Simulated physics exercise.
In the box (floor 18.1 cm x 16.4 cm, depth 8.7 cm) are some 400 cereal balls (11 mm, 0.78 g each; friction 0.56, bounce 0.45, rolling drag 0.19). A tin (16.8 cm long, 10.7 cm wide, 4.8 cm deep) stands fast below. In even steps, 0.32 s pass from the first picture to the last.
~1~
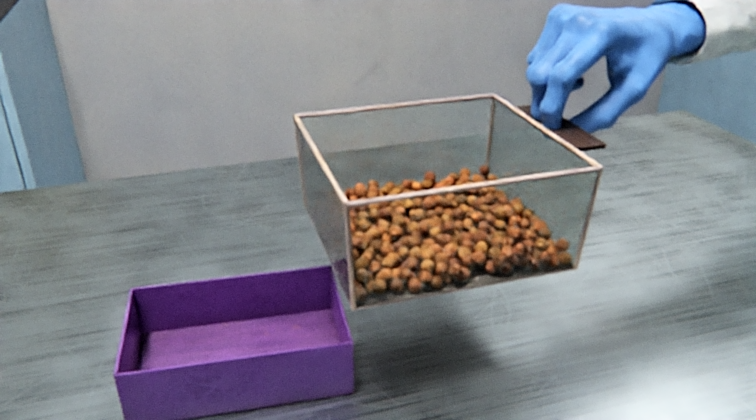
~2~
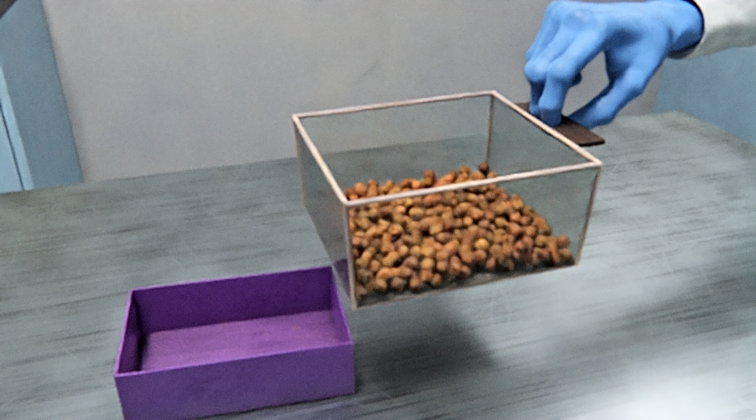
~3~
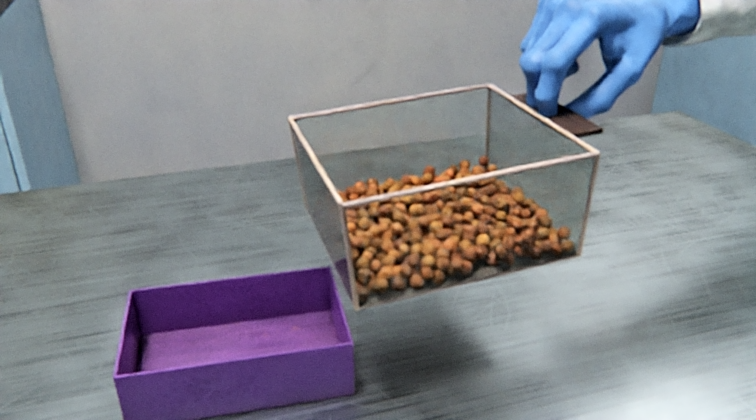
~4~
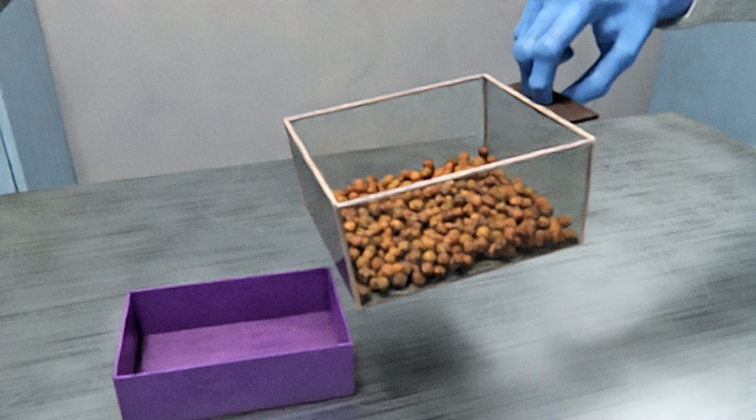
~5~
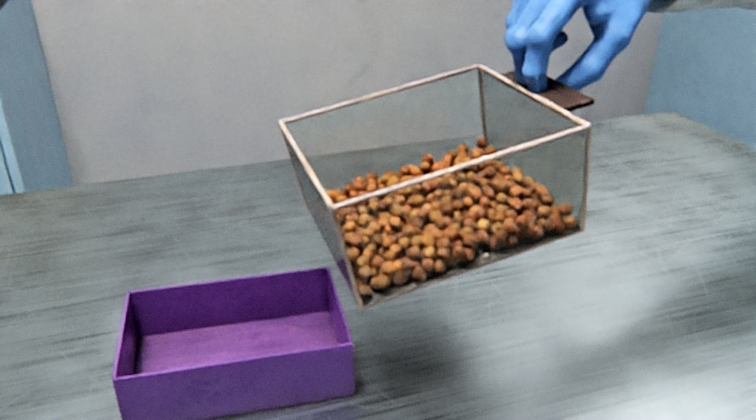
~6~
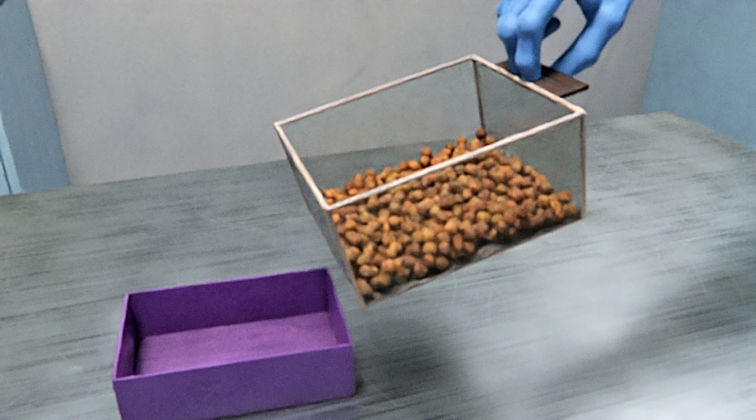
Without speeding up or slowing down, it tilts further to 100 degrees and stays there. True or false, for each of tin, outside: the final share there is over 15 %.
Tin: True, outside: True.
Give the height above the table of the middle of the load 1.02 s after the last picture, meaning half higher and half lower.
Estimated height: About 16 cm.
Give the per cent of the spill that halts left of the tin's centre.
60 %, give or take.
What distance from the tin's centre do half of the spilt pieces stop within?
My estimate is close to 10 centimetres.
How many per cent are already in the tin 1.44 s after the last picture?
At that moment, around 0 per cent is there.
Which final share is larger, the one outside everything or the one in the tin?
When it all settles, the bigger part is in the tin.
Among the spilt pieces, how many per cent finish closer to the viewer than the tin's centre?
I'd put it at close to 0 percent of the spill.
Then, 0.55 s after the last picture, tilt 43 degrees; box 100 %; middle of all pieces near (404, 171).
Then, 1.02 s after the last picture, tilt 67 degrees; box 100 %; middle of all pieces near (370, 163).
Then, 1.44 s after the last picture, tilt 89 degrees; box 100 %; middle of all pieces near (339, 166).
Then, 1.85 s after the last picture, tilt 100 degrees; outside 5 %, box 70 %, tin 15 %, in the air 10 %; middle of all pieces near (276, 240).
In the end, outside 30 %, box 20 %, tin 50 %.
